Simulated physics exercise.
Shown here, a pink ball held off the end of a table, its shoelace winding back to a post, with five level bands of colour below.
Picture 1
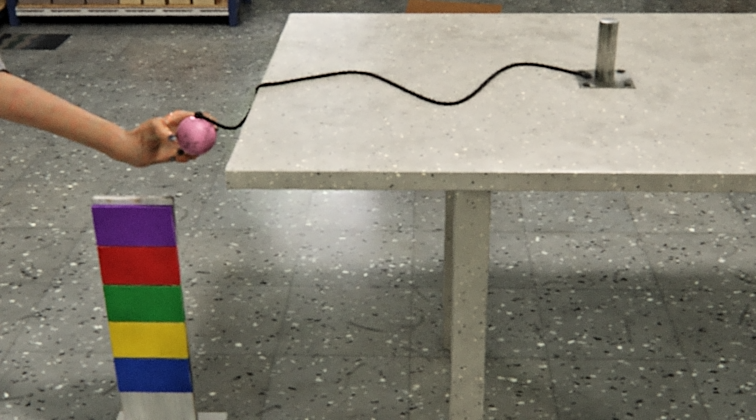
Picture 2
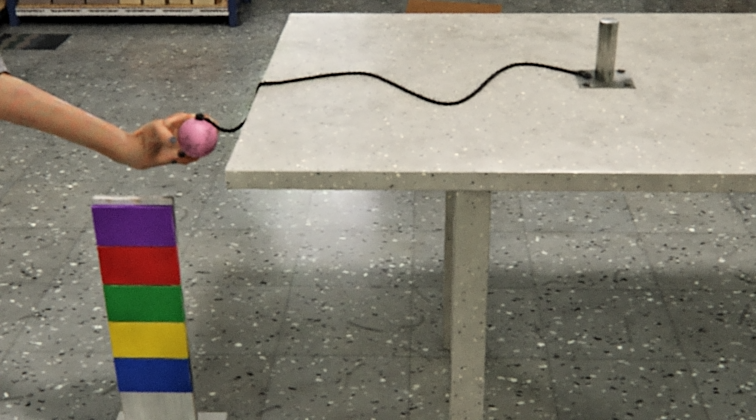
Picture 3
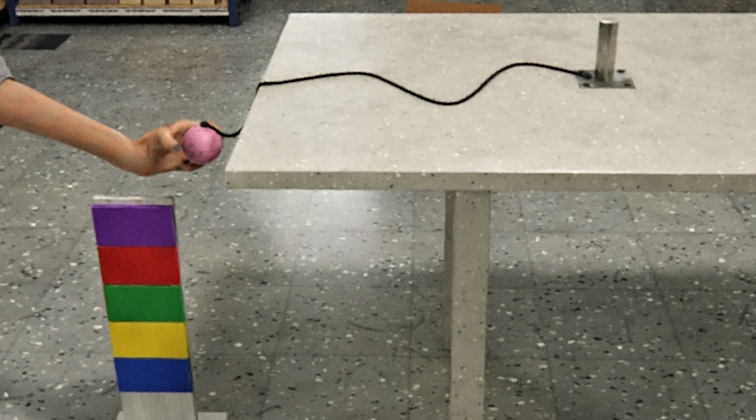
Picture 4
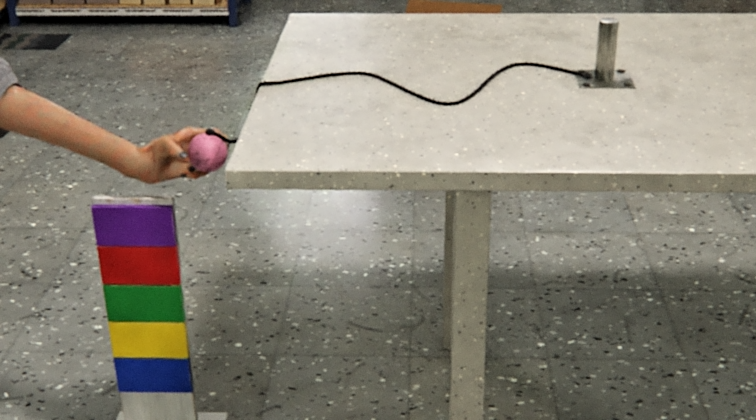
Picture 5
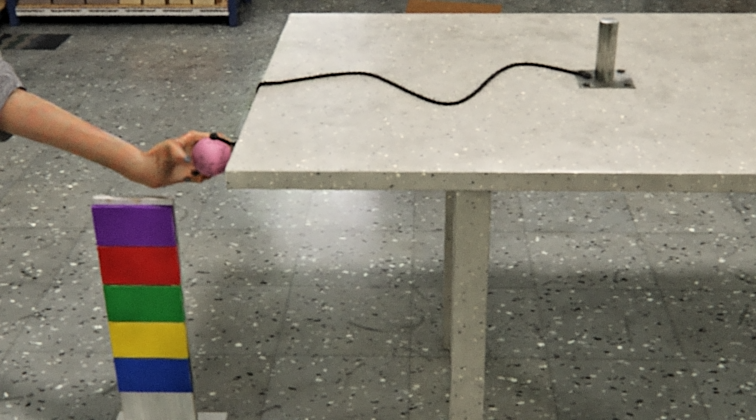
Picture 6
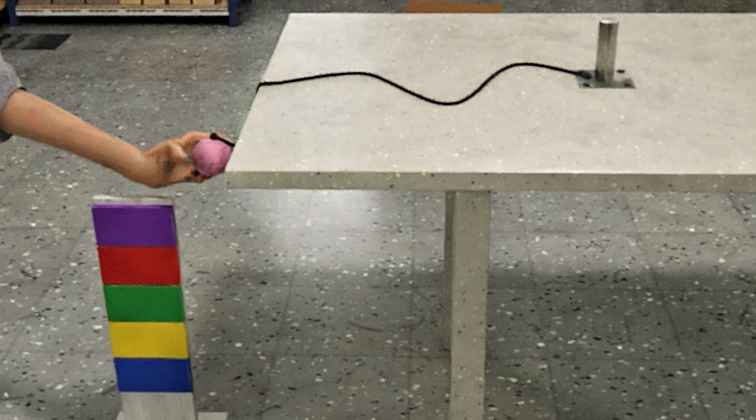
A pink ball, held in a hand reaching in from the left, is lowered slightly and moved a little right to the near left corner of a pale table, then stays nearly still. Its black cord winds back across the tabletop to a short metal post, barely shifting. The fixed, slightly raised view shows a speckled grey floor and an upright board banded purple, red, green, yellow and blue below the hand.
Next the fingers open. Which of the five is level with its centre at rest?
Its middle rests at the green band.
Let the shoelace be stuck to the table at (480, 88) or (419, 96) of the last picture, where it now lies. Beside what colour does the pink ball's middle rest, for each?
Taking them in turn: Red; purple.
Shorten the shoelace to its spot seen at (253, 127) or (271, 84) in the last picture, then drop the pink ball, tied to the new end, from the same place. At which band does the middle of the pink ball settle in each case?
In that order: Red; purple.
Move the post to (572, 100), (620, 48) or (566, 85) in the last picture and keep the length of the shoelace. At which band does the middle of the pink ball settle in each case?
One after the other, yellow; red; yellow.
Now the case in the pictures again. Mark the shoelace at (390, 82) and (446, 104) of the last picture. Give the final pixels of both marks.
They go to (279, 88) and to (364, 85).
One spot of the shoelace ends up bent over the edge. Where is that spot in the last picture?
It lies at about (376, 76).
Soon after, ball near (256, 290); level with green.
After that, ball near (282, 303); level with green.
In the end, ball near (270, 304); level with green. The green one.
